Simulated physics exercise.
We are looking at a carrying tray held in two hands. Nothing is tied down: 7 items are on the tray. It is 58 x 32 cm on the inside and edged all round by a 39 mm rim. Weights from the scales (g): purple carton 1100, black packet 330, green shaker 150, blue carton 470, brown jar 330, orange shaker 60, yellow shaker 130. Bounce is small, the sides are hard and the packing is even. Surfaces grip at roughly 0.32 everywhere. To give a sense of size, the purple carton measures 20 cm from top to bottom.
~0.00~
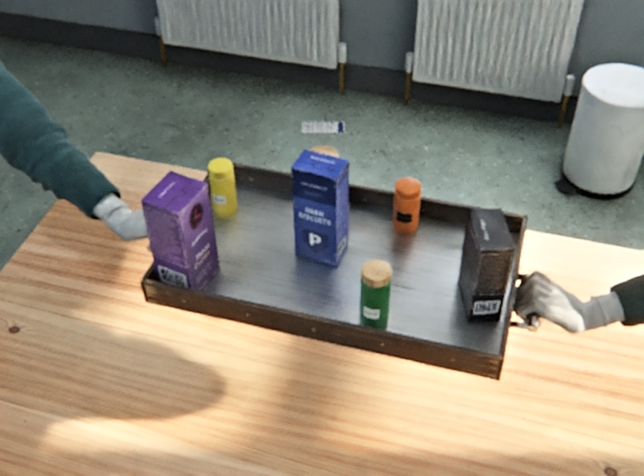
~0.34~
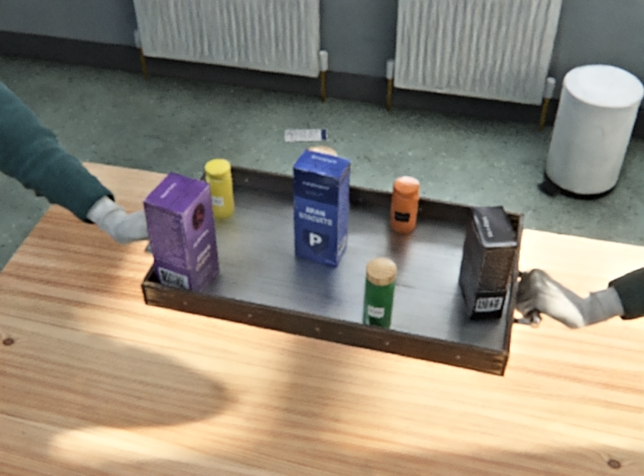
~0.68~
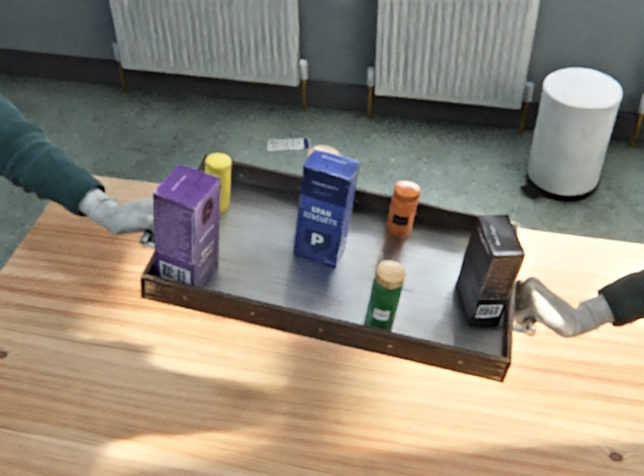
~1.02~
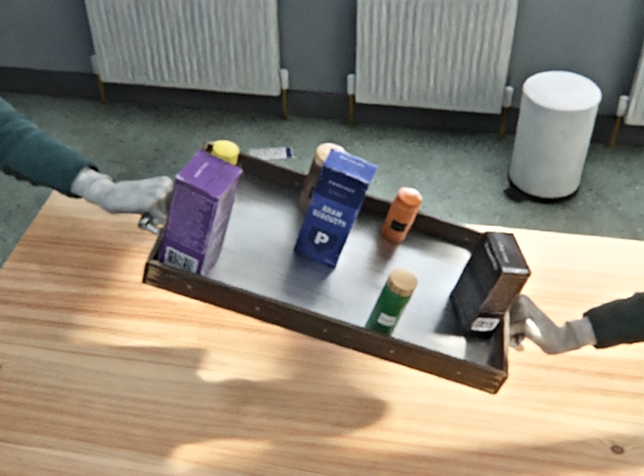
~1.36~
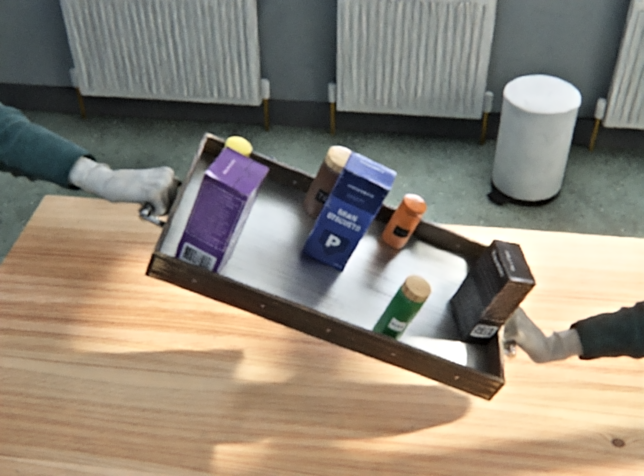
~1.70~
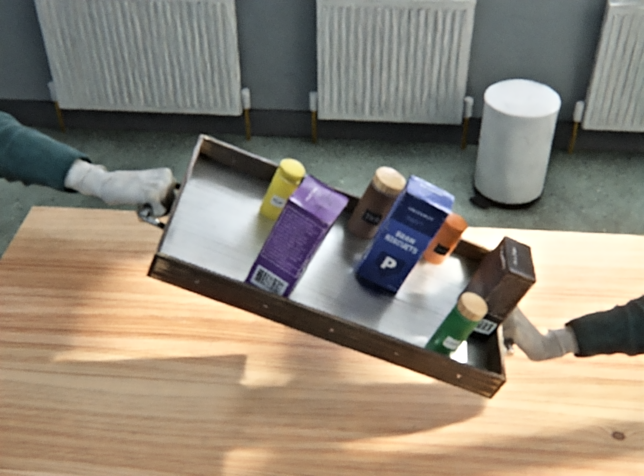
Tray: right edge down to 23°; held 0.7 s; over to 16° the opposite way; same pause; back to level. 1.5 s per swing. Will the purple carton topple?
It keels over.
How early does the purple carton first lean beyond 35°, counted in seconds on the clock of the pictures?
At around 2.3 seconds on the pictures' clock.
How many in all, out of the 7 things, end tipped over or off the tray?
The count is 2.
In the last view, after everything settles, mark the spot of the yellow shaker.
Around (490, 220).
After 2.20 s, tray at 23°, right edge down; green shaker now off the tray; purple carton 20° off its base near (498, 311); blue carton 5° off its base.
After 3.30 s, tray at 7°, left edge down; purple carton now off the tray; black packet 29° off its base; orange shaker moved 18 cm.
In the end (6.4 s), off the tray and tipped over, purple carton and green shaker; not toppled but over 5 cm from the start, black packet, blue carton, brown jar, orange shaker and yellow shaker.
